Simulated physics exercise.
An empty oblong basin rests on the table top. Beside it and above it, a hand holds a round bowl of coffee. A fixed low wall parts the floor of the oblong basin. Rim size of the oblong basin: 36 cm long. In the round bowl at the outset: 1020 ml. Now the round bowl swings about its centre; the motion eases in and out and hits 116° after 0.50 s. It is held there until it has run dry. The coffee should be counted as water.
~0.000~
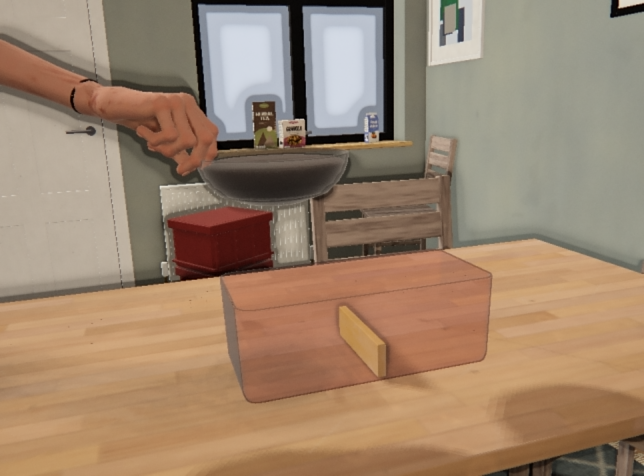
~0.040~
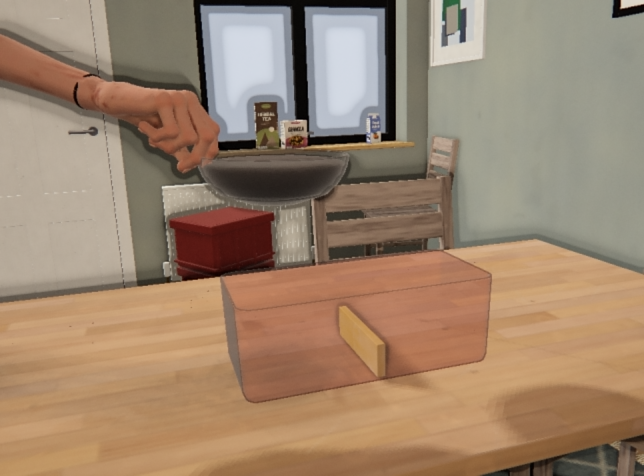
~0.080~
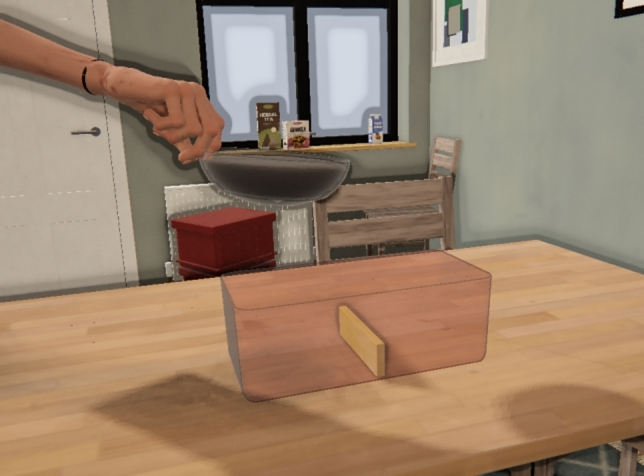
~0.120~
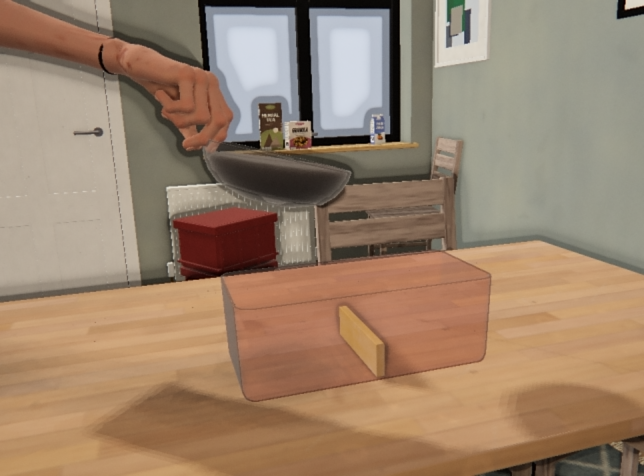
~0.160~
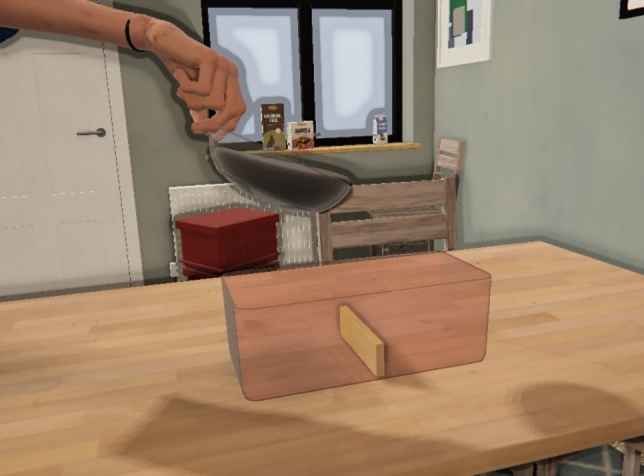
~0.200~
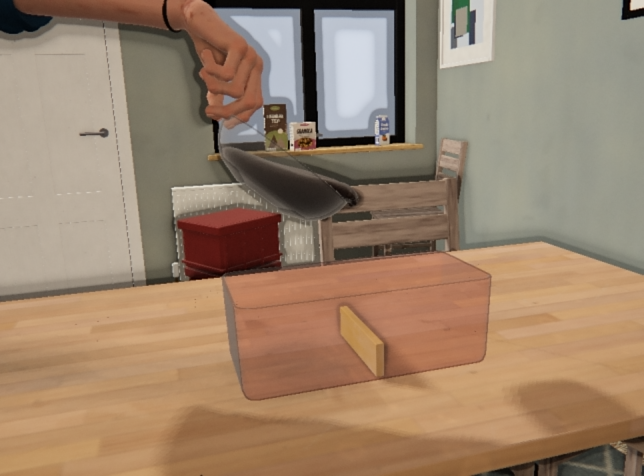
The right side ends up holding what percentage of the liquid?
About 53 in every hundred parts.
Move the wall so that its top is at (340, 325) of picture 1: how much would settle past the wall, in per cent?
75 per cent.
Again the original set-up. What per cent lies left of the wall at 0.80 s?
30 %.
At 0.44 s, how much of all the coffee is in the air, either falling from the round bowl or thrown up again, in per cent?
Near 10 per cent at that time.
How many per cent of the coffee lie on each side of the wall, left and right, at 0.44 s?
Left side near 30, right side near 60.
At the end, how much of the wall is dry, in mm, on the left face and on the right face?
The left side gives some 34 mm, the right side some 28 mm.
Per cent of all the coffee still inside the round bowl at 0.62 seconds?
0 in a hundred, give or take.
After 0.44 s the tilt is 112° and 0 per cent is still to pour, 29 is left of the wall and 61 right of it.
After 0.62 s the tilt is 116° and 0 per cent is still to pour, 30 is left of the wall and 46 right of it.
After 0.80 s the tilt is 116° and 1 per cent is still to pour, 30 is left of the wall and 50 right of it.
After 1.00 s the tilt is 116° and 0 per cent is still to pour, 38 is left of the wall and 54 right of it.
In the end 39 per cent lies left of the wall, 53 right of it and 8 outside.
